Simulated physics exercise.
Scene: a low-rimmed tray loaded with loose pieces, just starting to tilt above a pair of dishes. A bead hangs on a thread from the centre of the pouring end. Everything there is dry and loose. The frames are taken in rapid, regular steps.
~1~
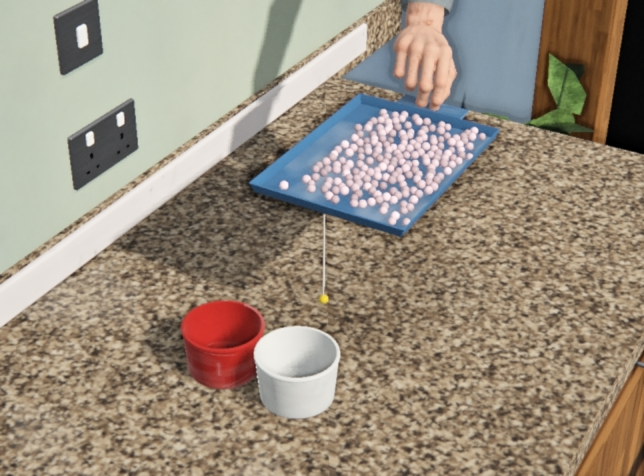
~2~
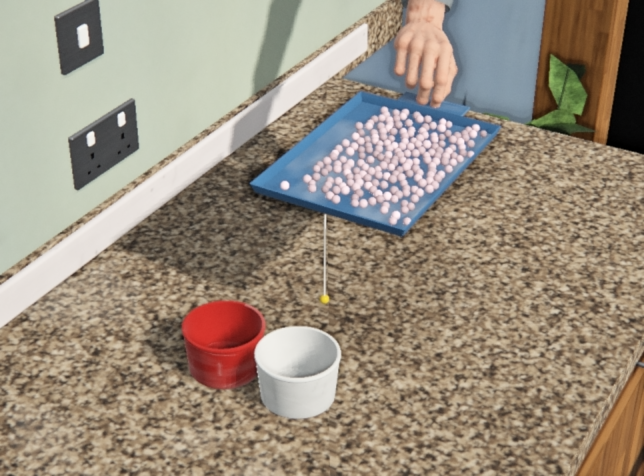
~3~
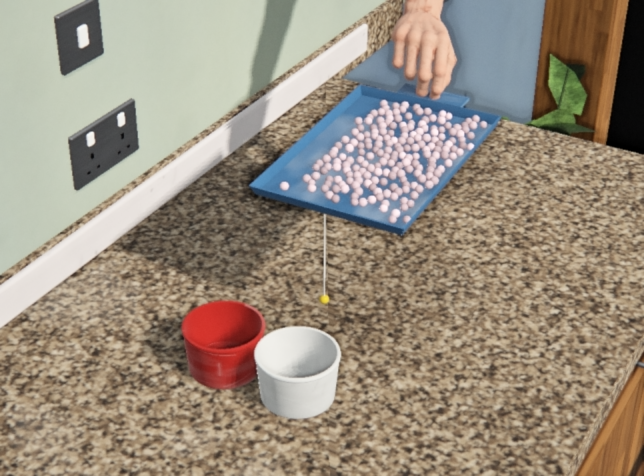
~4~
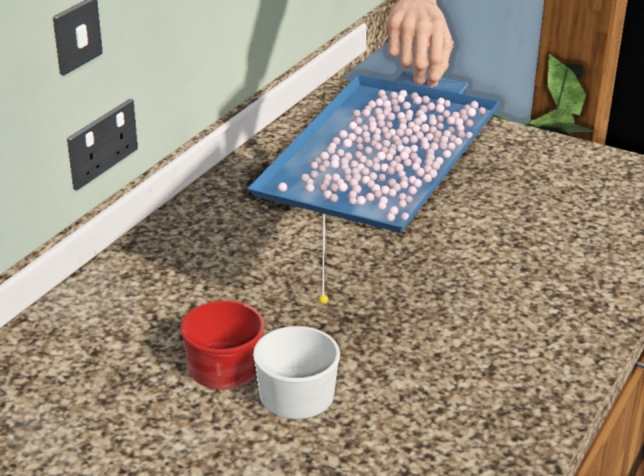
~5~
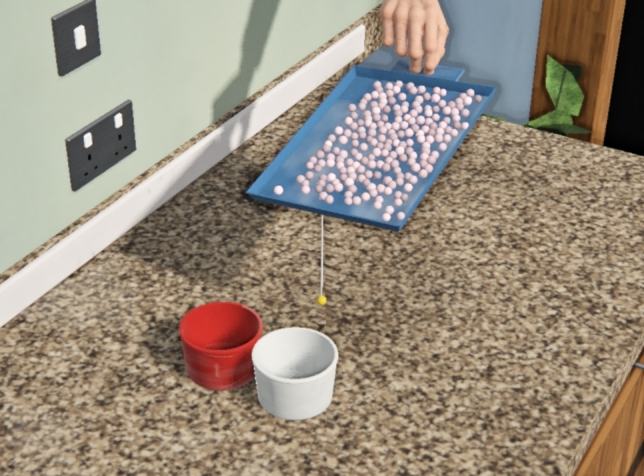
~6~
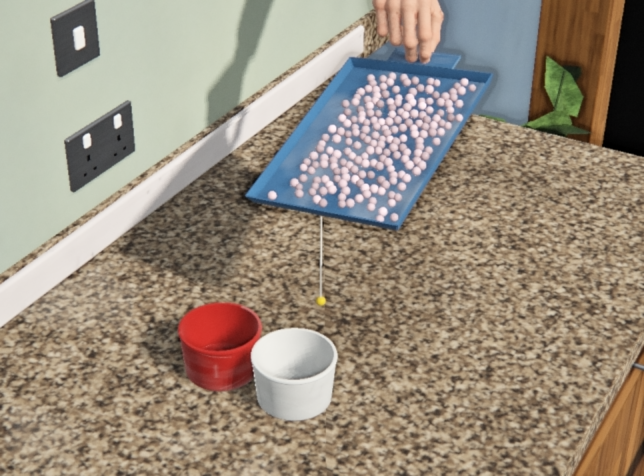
A hand gradually tilts a blue tray, and the small pale pink balls on it shift.
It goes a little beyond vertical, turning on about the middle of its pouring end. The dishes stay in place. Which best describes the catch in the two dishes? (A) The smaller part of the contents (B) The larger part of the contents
(A) The smaller part of the contents.
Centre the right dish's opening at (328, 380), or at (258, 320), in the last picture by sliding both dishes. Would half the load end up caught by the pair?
For the earlier try a smaller portion is kept, for the later one a larger portion.
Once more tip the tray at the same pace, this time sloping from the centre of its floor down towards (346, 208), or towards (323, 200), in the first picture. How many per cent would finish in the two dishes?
Near 20 % and, after that, 40 %.
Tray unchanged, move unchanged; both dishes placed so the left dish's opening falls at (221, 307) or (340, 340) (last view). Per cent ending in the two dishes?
In the first position around 70 percent, in the second around 0 percent.
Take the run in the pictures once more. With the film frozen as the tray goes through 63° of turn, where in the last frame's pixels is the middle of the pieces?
Check around (255, 279) in the last picture.
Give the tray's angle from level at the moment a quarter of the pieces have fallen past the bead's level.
At roughly 60°.
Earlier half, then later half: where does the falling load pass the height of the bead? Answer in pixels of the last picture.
Early half: (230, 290); late half: (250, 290).
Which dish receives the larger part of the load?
In the end, the left-side dish gets more.
Soon after the last picture, tray tipped steeply; about a third on the tray; a stray few in the right dish; about a quarter in the left dish; about a quarter outside both; about a quarter in the air.
A little later, tray tipped past a quarter turn; a stray few in the right dish; about a quarter in the left dish; most outside both; a stray few in the air.
Later still, tray tipped past a quarter turn; a stray few in the right dish; about a quarter in the left dish; most outside both.
By the end, tray tipped past a quarter turn; a stray few in the right dish; about a quarter in the left dish; most outside both.
